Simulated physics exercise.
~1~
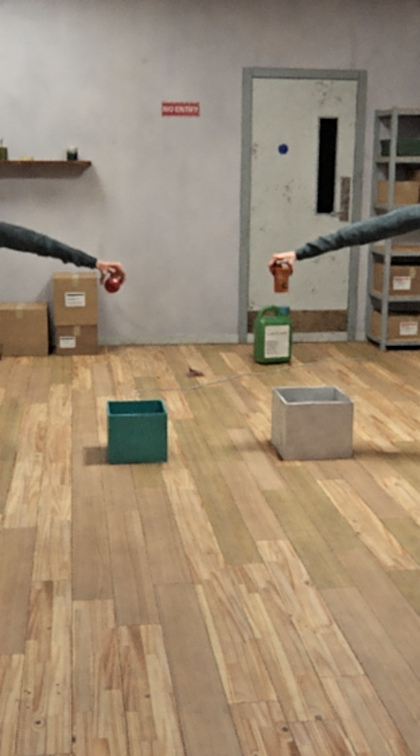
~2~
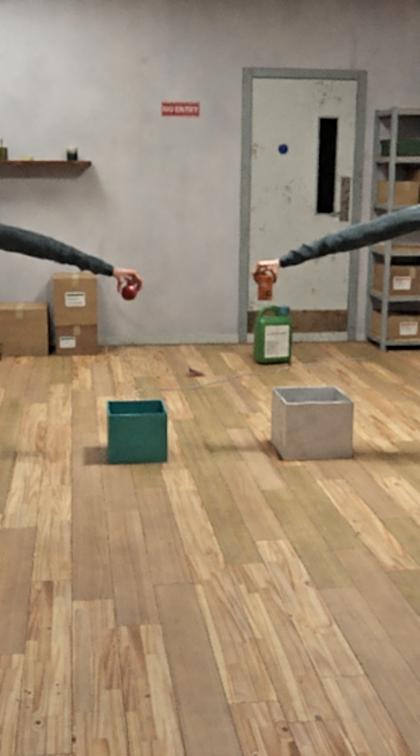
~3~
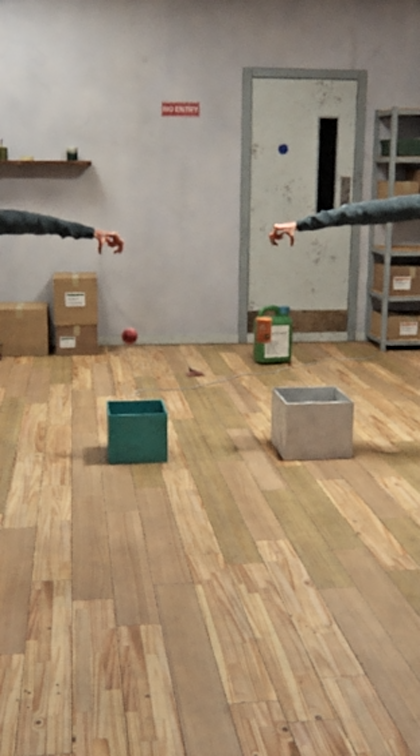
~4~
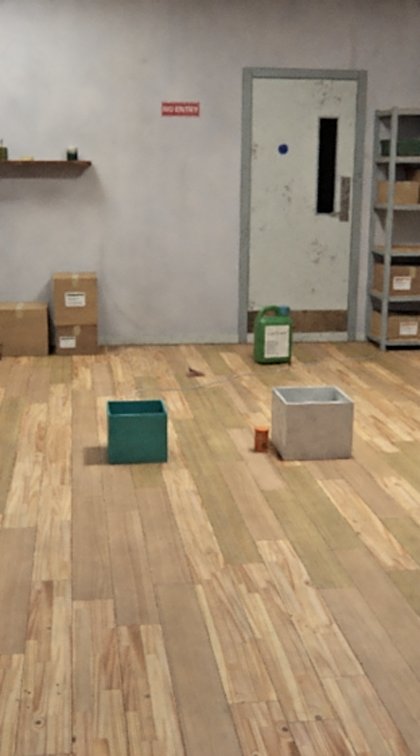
Two hands releasing a red apple and an orange tin above open containers, the apple dropping inside, the tin landing outside.
